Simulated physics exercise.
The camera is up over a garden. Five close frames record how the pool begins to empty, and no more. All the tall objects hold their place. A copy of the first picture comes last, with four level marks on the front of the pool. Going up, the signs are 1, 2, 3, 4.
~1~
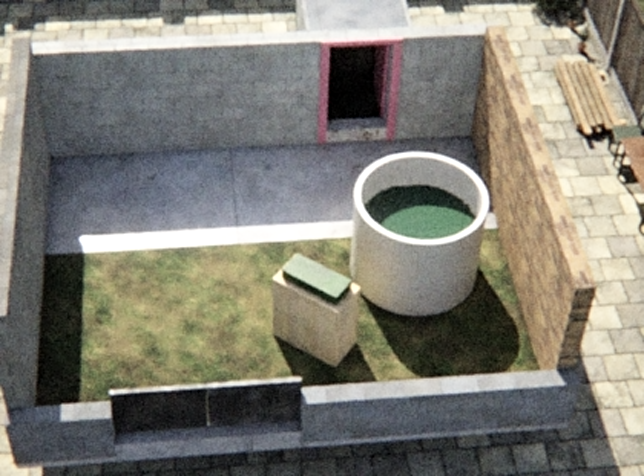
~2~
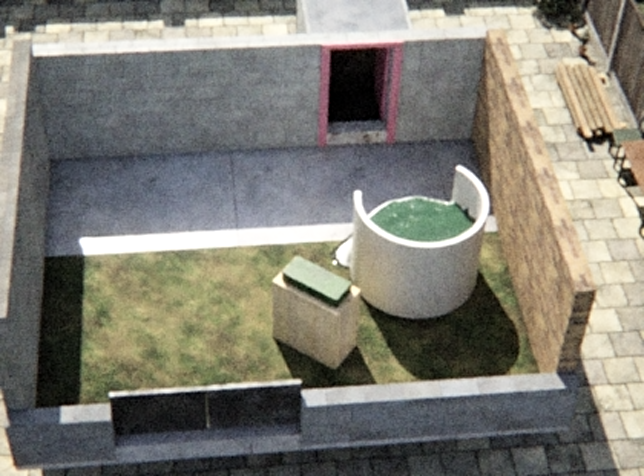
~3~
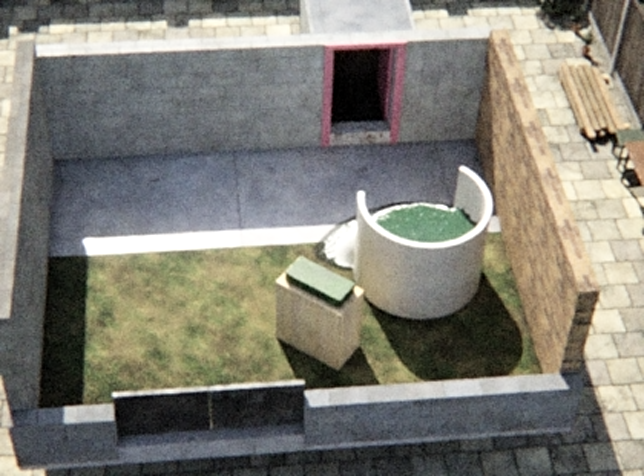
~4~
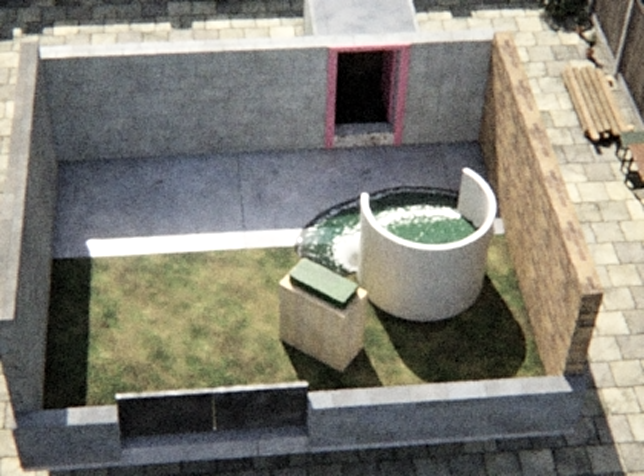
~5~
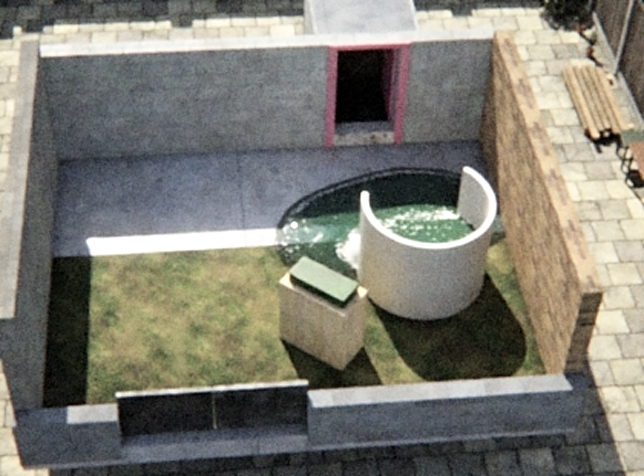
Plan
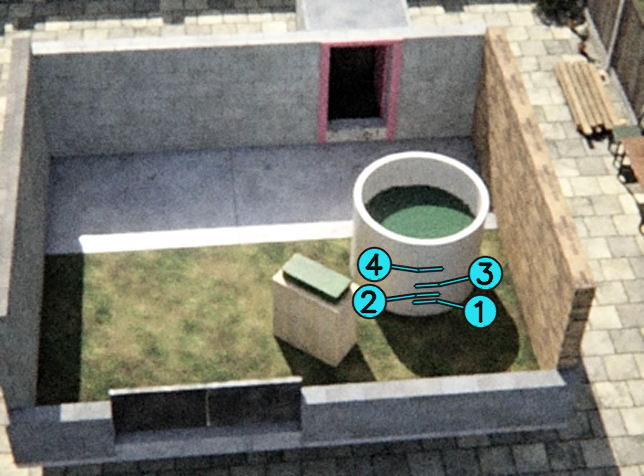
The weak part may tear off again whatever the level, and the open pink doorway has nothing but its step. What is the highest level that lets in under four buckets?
That is level 3.
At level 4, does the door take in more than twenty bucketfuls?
No, it does not.
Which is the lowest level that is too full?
Here it is level 4.
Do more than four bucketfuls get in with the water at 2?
No, that is safe.
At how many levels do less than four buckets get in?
Three.
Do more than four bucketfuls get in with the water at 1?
No, not at all.
In cyan, 1 at (425, 301); 2 at (426, 294); 3 at (427, 285); 4 at (429, 269); from the bottom up 1, 2, 3, 4.
For level 1, nothing gets over.
For level 2, nothing gets over.
For level 3, a bucket or two gets in.
For level 4, about 9 bucketfuls get in.
